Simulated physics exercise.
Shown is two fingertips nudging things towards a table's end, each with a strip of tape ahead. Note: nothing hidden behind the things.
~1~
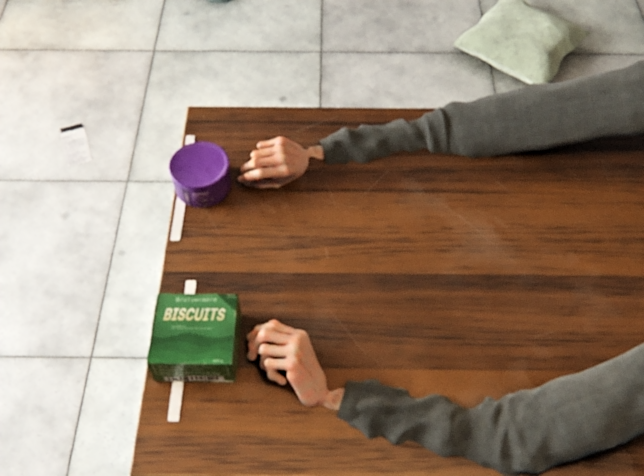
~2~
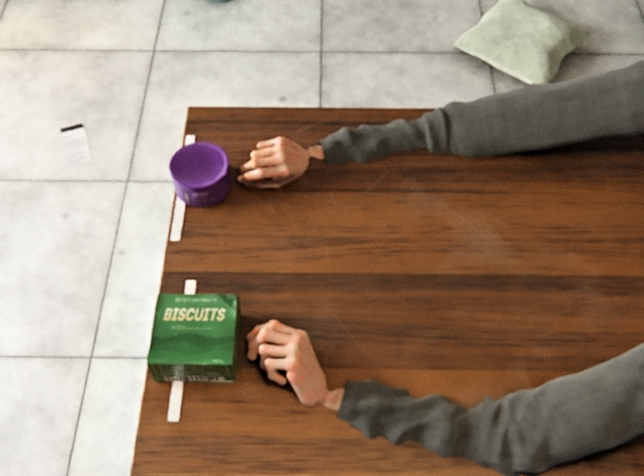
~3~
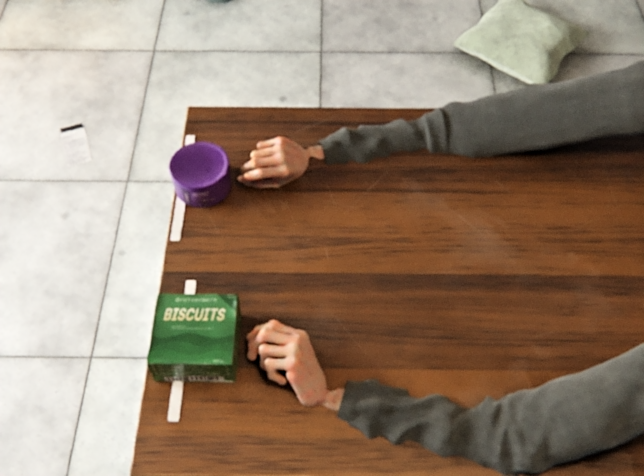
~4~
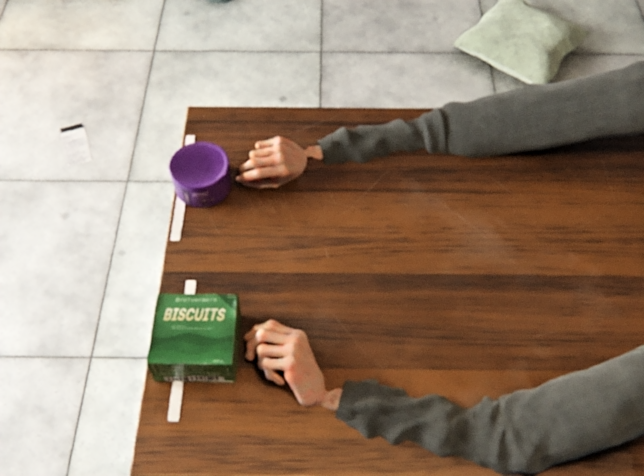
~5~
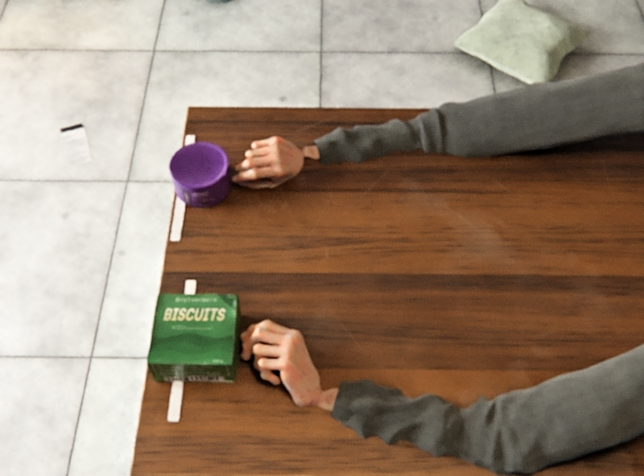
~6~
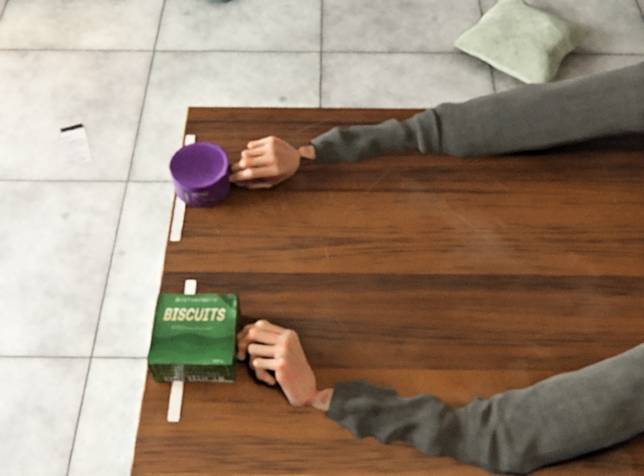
The footage shows a purple tub and a green biscuits box resting over white tape strips near a wooden table's left end, while two gray-sleeved hands behind them shift very slightly left and the objects show no clear movement.
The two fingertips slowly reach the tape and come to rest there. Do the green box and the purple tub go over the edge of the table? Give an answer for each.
My guess is the green box has come off afterwards, my guess is the purple tub has come off afterwards.
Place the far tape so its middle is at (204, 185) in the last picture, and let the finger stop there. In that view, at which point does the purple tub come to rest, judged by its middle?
(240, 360).
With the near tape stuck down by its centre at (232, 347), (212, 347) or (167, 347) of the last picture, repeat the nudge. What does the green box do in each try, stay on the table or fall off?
One after another: It pulls up in time; pulls up in time; overshoots.
Then, 1.02 s after the last picture, green box tipped 75° from how it was near (122, 354); purple tub falling near (139, 263).
By the end, the green box falls off the table; the purple tub falls off the table.
